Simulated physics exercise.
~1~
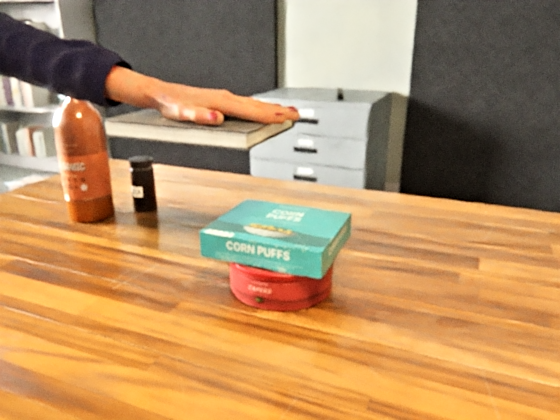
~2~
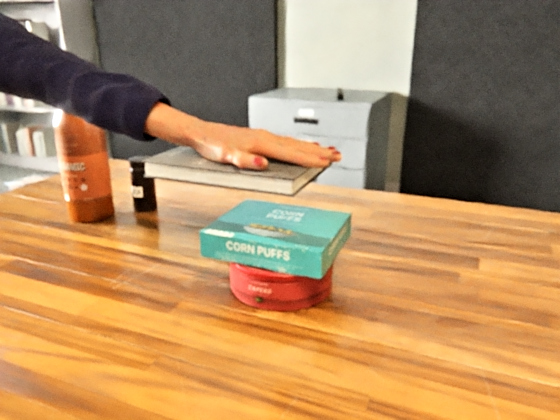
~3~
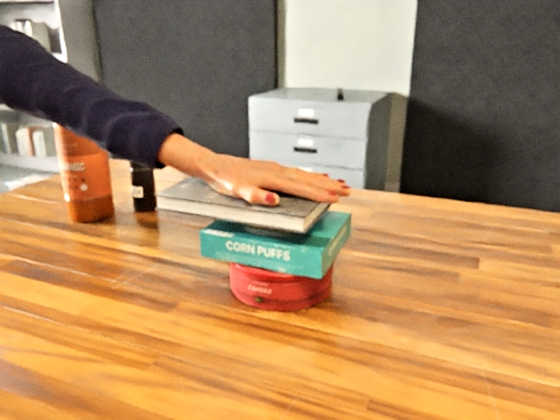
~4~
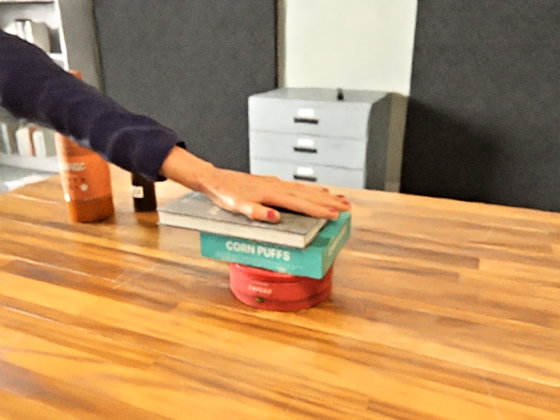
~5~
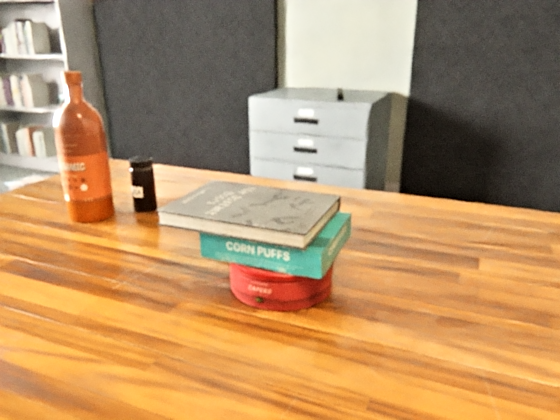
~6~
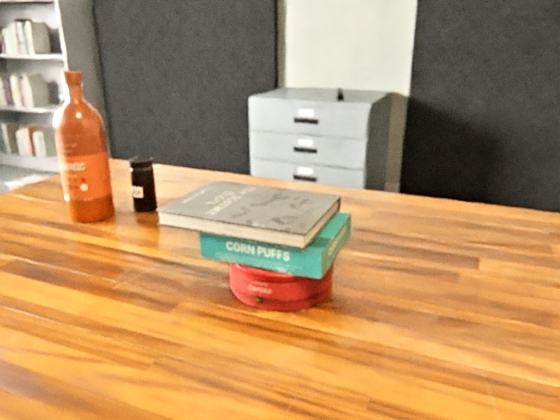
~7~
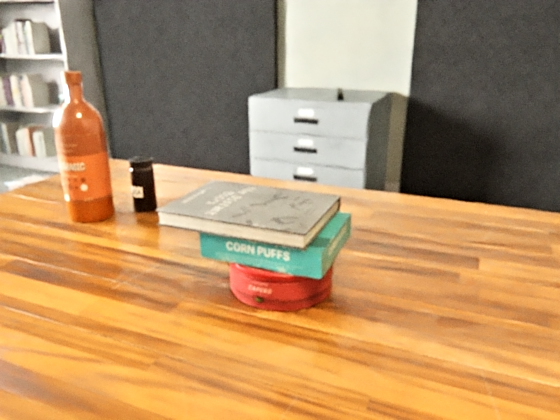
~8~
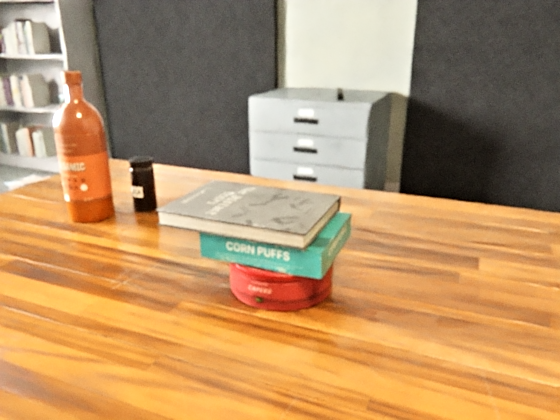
We see a hand lower a grey book rightward and down onto a turquoise packet resting on a red tub, with an orange bottle and black shaker to the left. The hand lets go and withdraws, and the stack stays upright with the book on top.
